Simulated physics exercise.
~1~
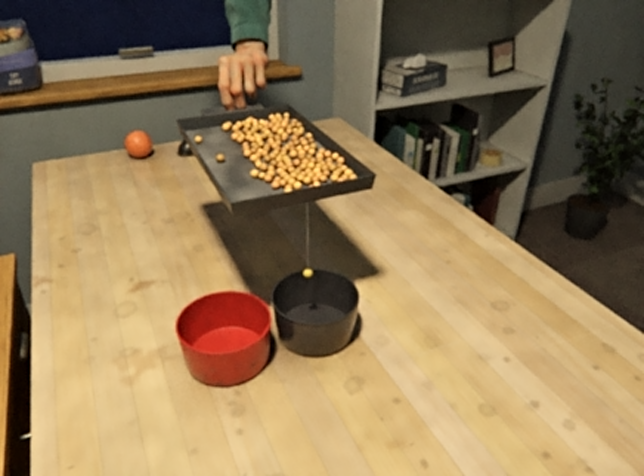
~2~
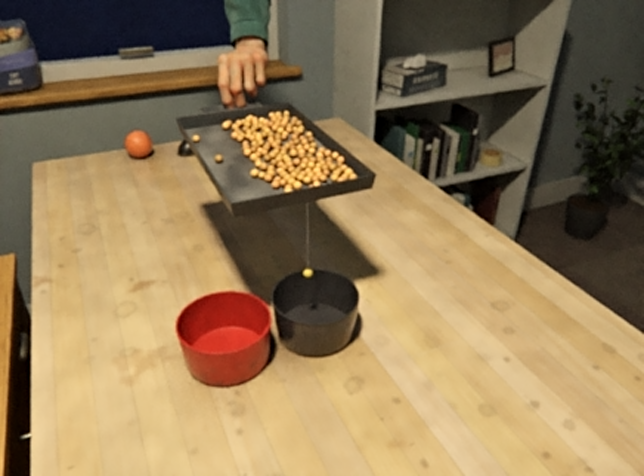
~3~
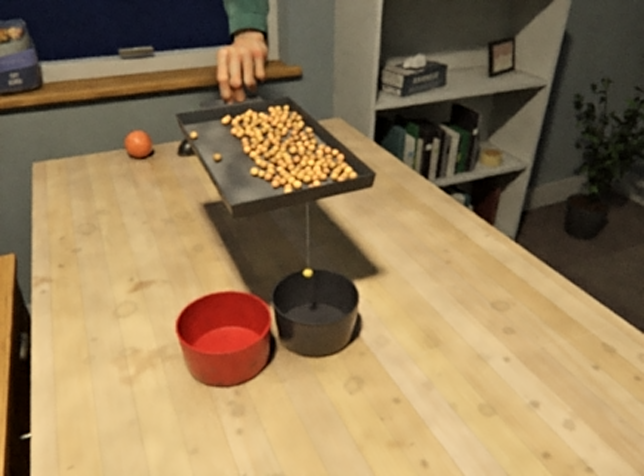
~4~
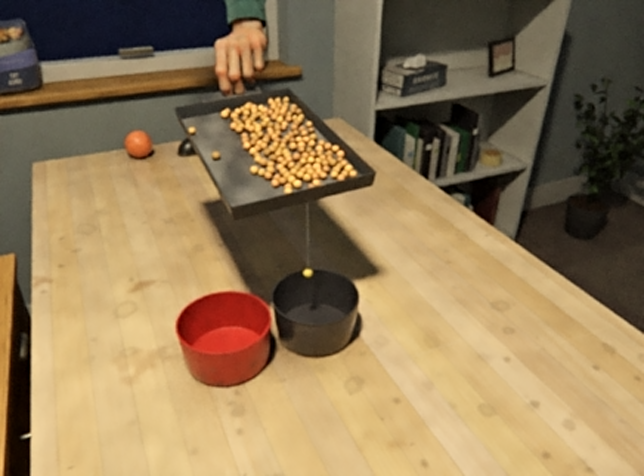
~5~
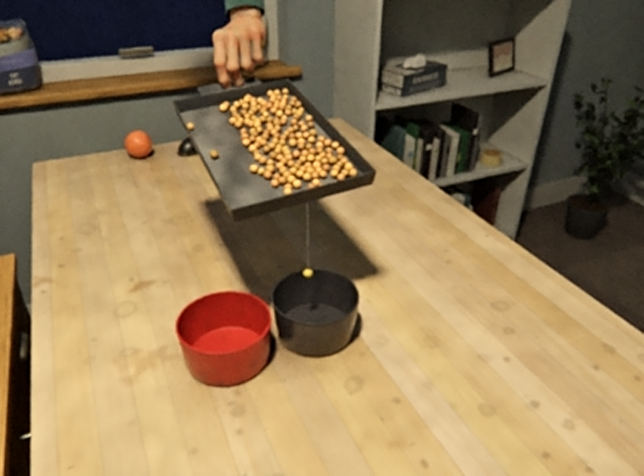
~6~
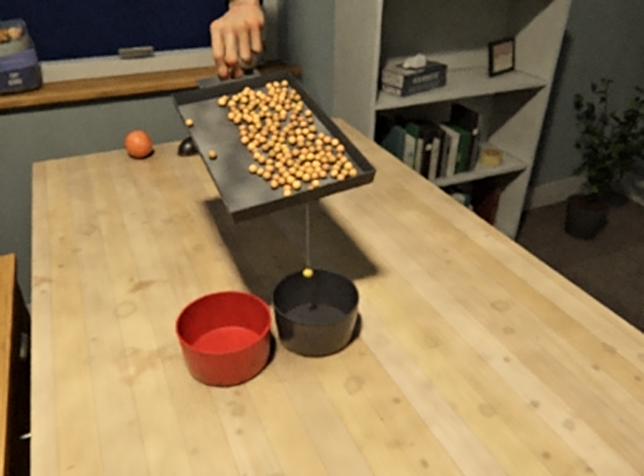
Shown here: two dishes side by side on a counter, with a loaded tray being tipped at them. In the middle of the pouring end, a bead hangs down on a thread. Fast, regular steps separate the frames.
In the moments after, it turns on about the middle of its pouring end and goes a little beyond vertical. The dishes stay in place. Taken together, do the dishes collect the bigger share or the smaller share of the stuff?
The bigger share.
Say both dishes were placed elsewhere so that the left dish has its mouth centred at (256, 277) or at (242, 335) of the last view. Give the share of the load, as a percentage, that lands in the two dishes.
20 %, then 70 %.
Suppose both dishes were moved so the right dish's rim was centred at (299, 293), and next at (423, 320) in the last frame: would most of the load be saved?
Result - try one, past the halfway mark; try two, below the halfway mark.
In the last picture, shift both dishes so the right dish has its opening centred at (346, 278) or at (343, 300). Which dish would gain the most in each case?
Well, first the one further left, then the one further left.
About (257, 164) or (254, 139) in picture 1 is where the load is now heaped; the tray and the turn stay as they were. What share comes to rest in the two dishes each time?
Close to 90 per cent, followed by close to 100 per cent.
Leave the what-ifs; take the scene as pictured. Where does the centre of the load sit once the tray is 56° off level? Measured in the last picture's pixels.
I'd put the middle of the pieces at roughly (259, 177).
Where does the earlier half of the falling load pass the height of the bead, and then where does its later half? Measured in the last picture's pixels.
About (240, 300) to begin with, then about (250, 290).
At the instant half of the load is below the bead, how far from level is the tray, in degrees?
Tilt: Around 95 degrees.
Just after the last frame, tray tipped steeply; almost all on the tray; just a few in the left dish.
A moment on, tray tipped right over; roughly a quarter on the tray; roughly two thirds in the left dish; just a few in the right dish; just a few outside both; about a tenth in the air.
Further on, tray tipped past a quarter turn; the larger part in the left dish; about a tenth in the right dish; about a tenth outside both.
When it is over, tray tipped past a quarter turn; the larger part in the left dish; about a tenth in the right dish; about a tenth outside both.
